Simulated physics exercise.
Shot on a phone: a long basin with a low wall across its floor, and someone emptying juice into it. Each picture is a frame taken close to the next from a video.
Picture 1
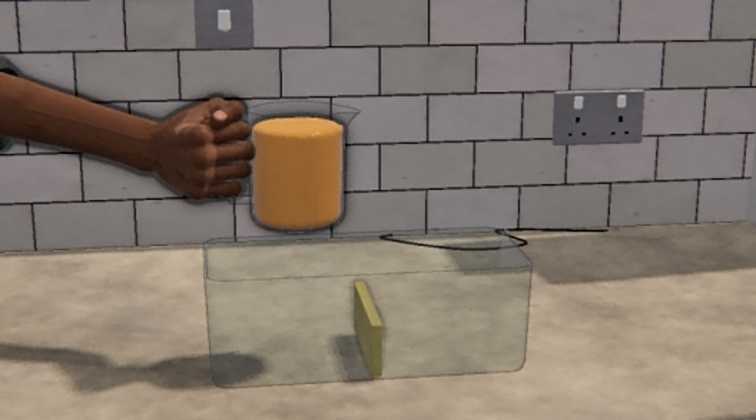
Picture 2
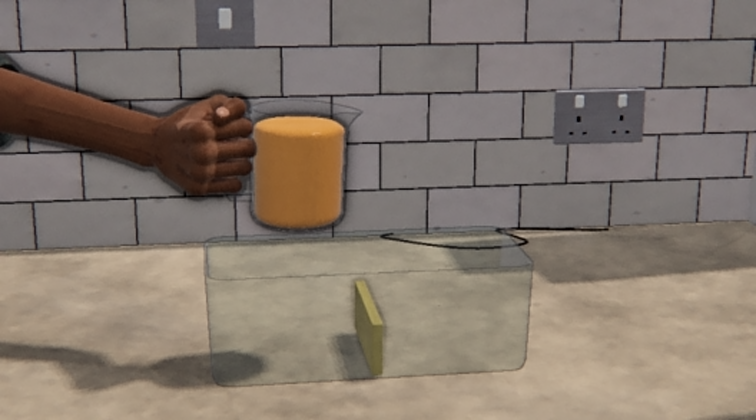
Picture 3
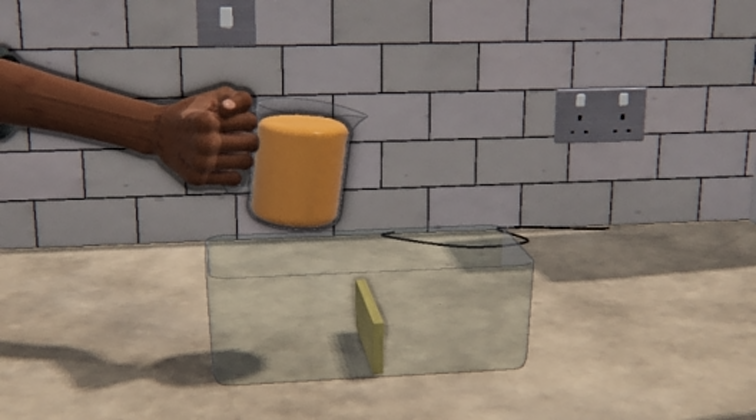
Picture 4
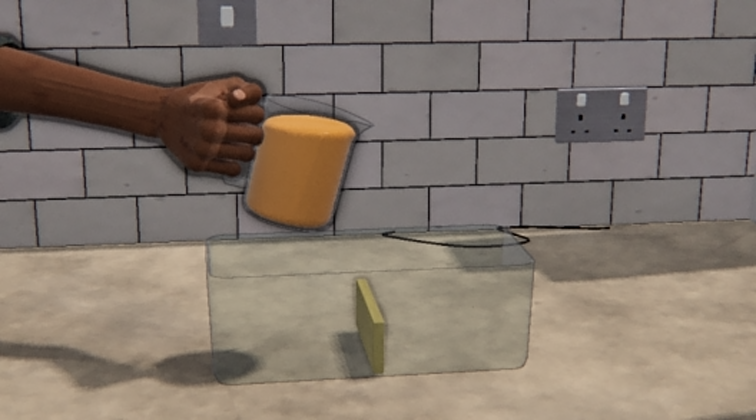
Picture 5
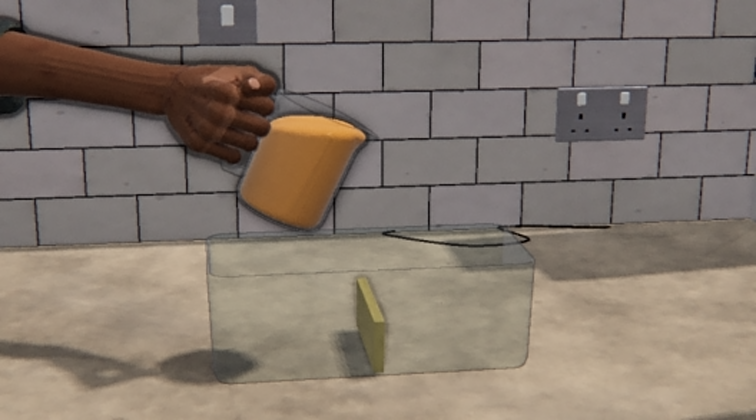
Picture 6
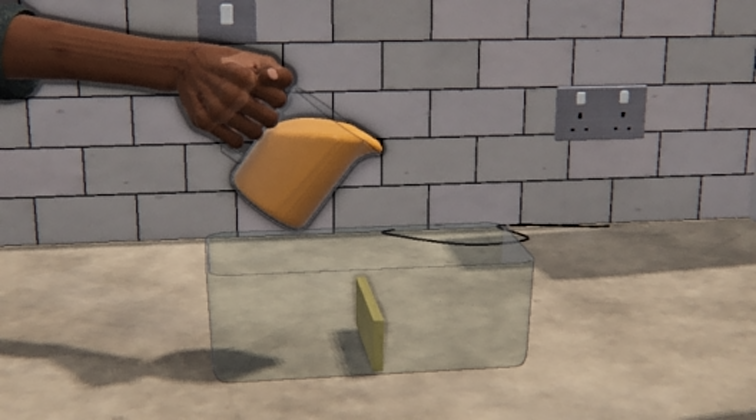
To begin with, a hand holds a clear jug of orange juice upright above the left part of a long, see-through basin with a low yellowish wall across its floor. The hand rises slightly and tilts the jug rightward, slowly and then further, until the juice reaches its spout.
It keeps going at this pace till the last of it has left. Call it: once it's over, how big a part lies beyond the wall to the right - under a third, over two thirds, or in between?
Over two thirds.
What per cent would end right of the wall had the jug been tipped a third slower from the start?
Around 90 percent ends up there.
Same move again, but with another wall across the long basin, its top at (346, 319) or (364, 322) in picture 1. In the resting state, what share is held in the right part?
First try: Roughly 90 per cent; second try: 95 per cent.
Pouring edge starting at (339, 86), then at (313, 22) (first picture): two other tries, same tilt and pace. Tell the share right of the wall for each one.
Close to 70 in a hundred, then close to 60 in a hundred.
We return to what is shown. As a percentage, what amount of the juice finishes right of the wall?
Some 90 per cent.
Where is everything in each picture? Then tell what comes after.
It leans 0°; its right rim is at (360, 110); the juice meets the walls at (252, 127) and (343, 125); the long basin's rim runs from (205, 261) to (517, 248); the wall's top is at (367, 304), in the first frame.
It leans 2°; its right rim is at (363, 110); the juice meets the walls at (253, 125) and (344, 125), in the second frame.
It leans 7°; its right rim is at (368, 115); the juice meets the walls at (257, 122) and (348, 125), in the third frame.
It leans 14°; its right rim is at (374, 124); the juice meets the walls at (263, 126) and (355, 127), in the fourth frame.
It leans 25°; its right rim is at (380, 136); the juice meets the walls at (258, 144) and (366, 130), in the fifth frame.
It leans 37°; its right rim is at (382, 152); the juice meets the walls at (249, 150) and (378, 143); 1 per cent is over the edge, in the sixth frame.
A moment on, the jug is tipped right over and 51 per cent is still to pour, 0 is left of the wall and 31 right of it.
Next, the jug is tipped right over and 7 per cent is still to pour, 9 is left of the wall and 79 right of it.
Then the jug is tipped right over and 0 per cent is still to pour, 11 is left of the wall and 88 right of it.
Later the jug is tipped right over and 0 per cent is still to pour, 11 is left of the wall and 88 right of it.
In the end 11 per cent lies left of the wall, 88 right of it and 1 outside.
